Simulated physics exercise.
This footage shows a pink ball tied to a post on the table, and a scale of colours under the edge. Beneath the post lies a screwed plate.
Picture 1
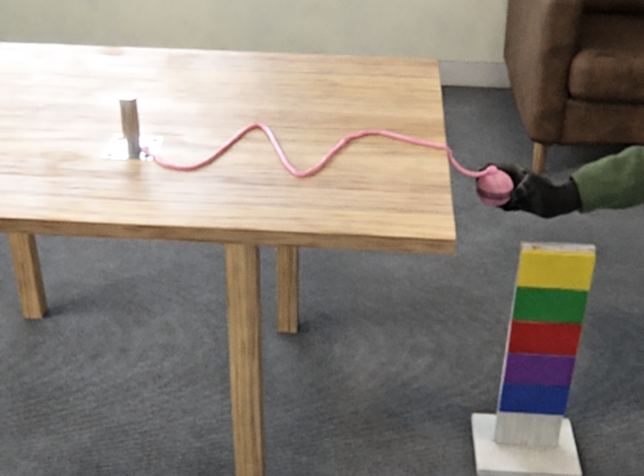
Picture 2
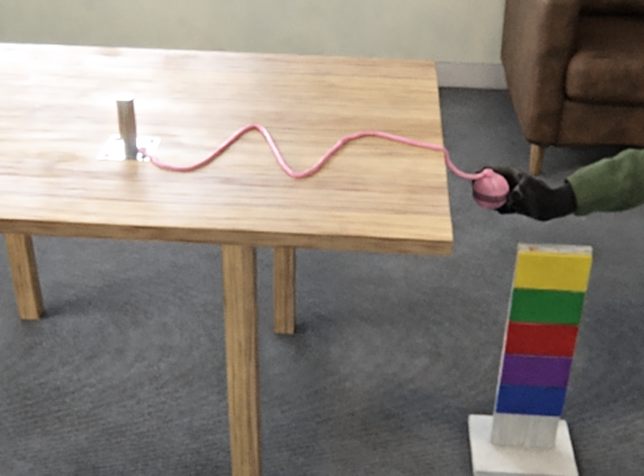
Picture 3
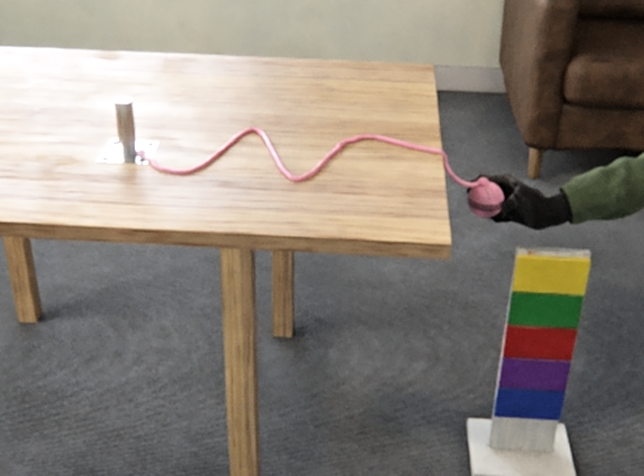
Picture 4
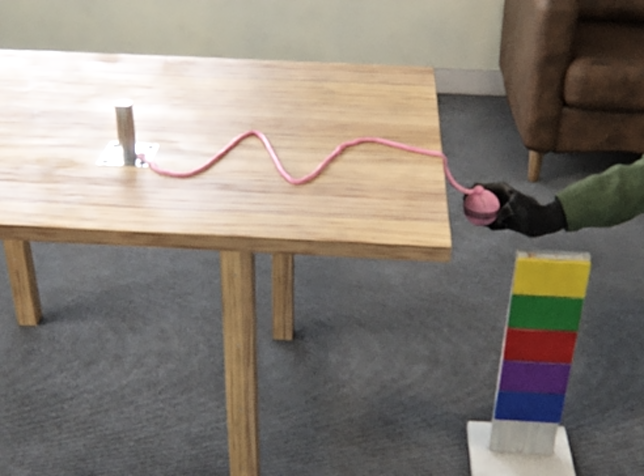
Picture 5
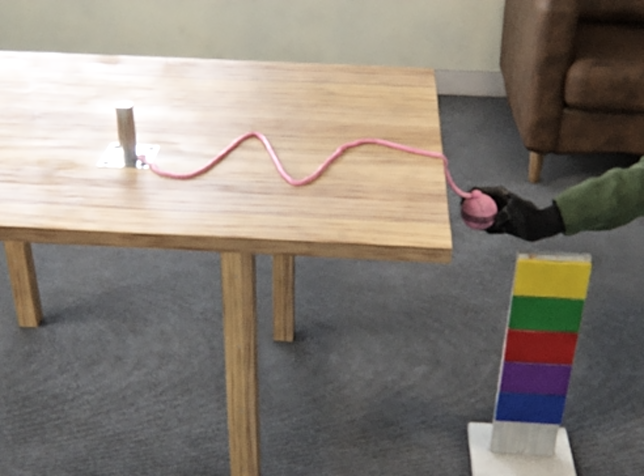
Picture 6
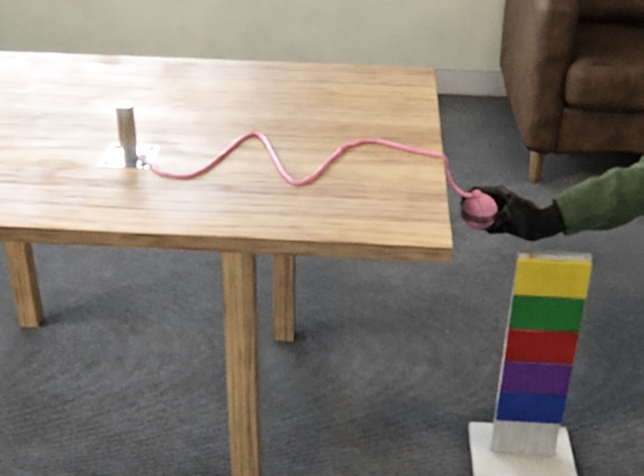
Gloved hand holding a pink ball tied to a post by a slack cord, shifting slightly beside a wooden table edge.
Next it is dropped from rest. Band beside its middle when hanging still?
Blue.
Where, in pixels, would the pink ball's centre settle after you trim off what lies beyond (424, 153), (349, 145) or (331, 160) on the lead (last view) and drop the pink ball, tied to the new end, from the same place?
In that order: (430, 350), (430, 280) and (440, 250).
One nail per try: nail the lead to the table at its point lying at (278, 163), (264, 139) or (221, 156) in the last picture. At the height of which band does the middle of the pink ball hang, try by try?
Green, then red, then purple.
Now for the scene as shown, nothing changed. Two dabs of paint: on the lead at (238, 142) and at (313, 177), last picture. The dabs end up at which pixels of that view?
The first ends at (309, 157) and the second at (442, 196).
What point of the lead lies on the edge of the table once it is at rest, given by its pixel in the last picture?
Pixel (289, 178) or thereabouts.
Soon after, ball near (462, 318); level with green.
Then, ball near (420, 404); level with blue.
At rest, ball near (422, 406); level with blue. Its middle rests at the blue band.
